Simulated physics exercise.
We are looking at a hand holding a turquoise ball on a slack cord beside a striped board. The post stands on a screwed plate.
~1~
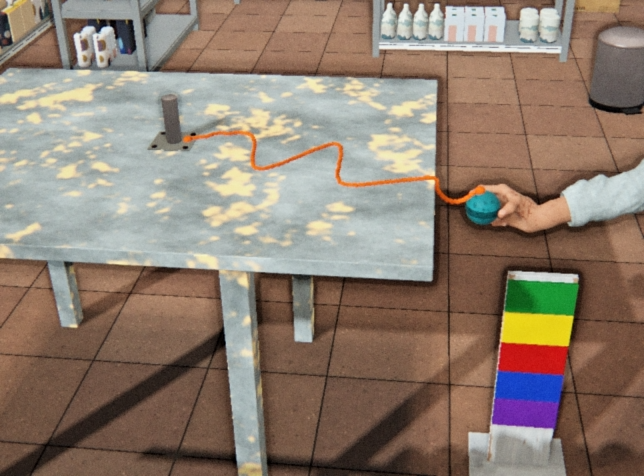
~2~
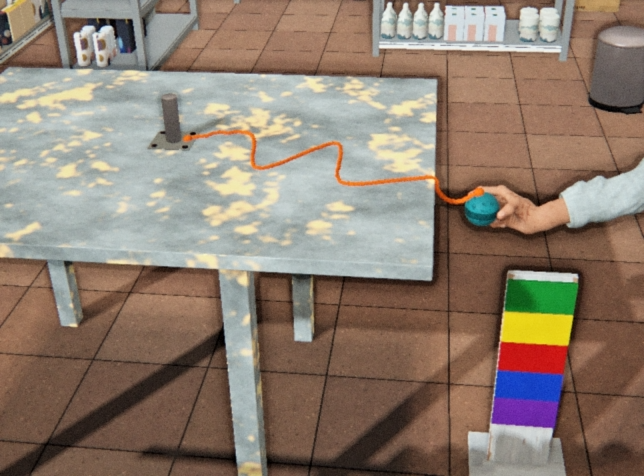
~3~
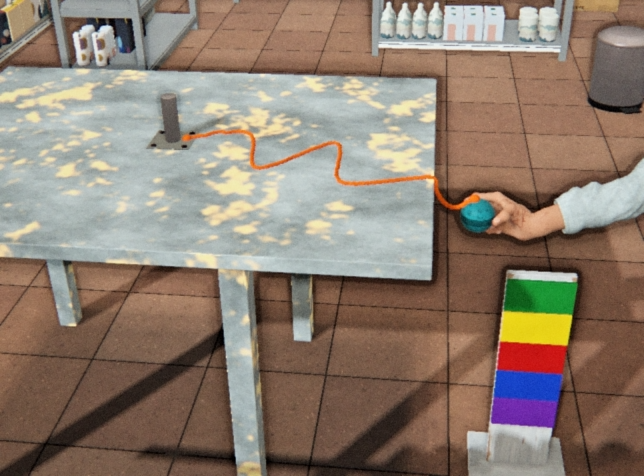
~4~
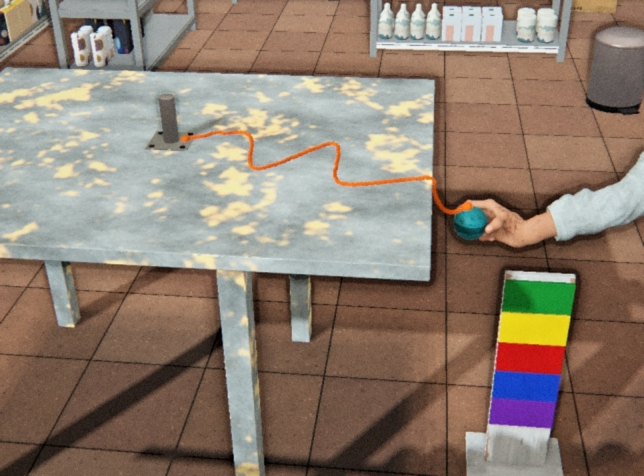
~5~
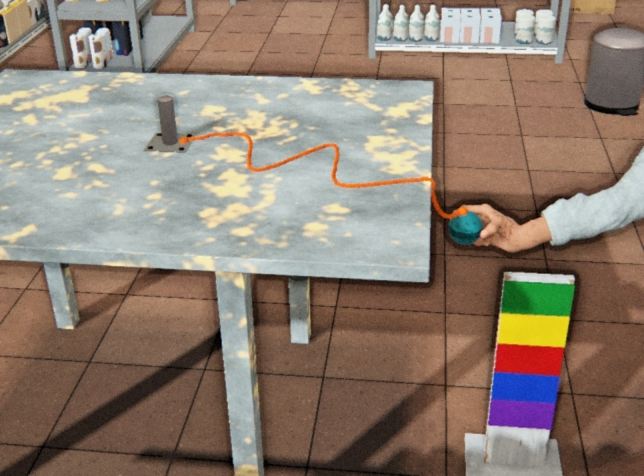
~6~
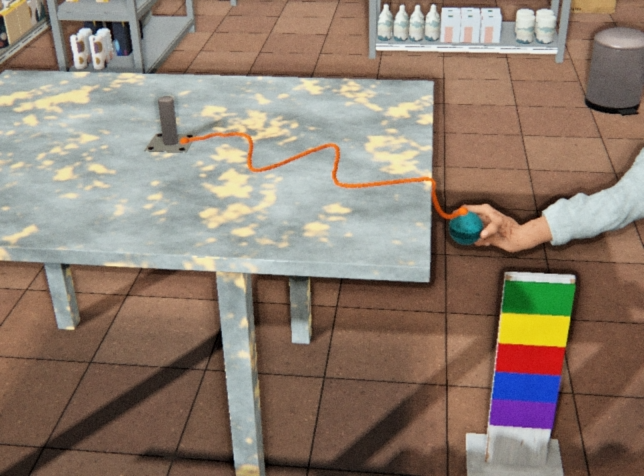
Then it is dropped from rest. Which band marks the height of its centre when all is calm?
At blue.
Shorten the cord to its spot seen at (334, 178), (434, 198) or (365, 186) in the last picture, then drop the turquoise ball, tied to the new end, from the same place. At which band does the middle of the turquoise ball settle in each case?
One after the other, higher than all five; red; green.
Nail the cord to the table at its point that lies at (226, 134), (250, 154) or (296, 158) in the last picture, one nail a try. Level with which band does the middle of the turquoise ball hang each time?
One after the other, blue; red; yellow.
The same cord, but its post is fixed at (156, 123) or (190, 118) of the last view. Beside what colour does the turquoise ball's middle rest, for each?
It would be red; blue.
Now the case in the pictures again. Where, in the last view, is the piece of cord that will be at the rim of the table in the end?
It lies at about (338, 150).
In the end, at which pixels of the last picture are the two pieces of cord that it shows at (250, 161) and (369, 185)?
About (307, 156), and the other about (430, 268).
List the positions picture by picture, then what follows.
Turquoise ball (483, 207); green (541, 300); yellow (537, 330); red (533, 360); blue (529, 388); purple (525, 415), in the first frame.
Turquoise ball (482, 209); cord through (227, 133) (253, 159) (311, 151) (339, 167) (397, 181), in the second frame.
Turquoise ball (478, 215), in the third frame.
Turquoise ball (471, 223); cord through (225, 134) (250, 159) (308, 151) (337, 168) (395, 181), in the fourth frame.
Turquoise ball (466, 228), in the fifth frame.
Turquoise ball (466, 228); cord through (224, 136) (250, 161) (308, 153) (336, 169) (394, 182), in the sixth frame.
Early on, ball near (397, 365); level with blue.
Midway, ball near (438, 378); level with blue.
Finally, ball near (416, 373); level with blue. Its centre hangs level with the blue band.
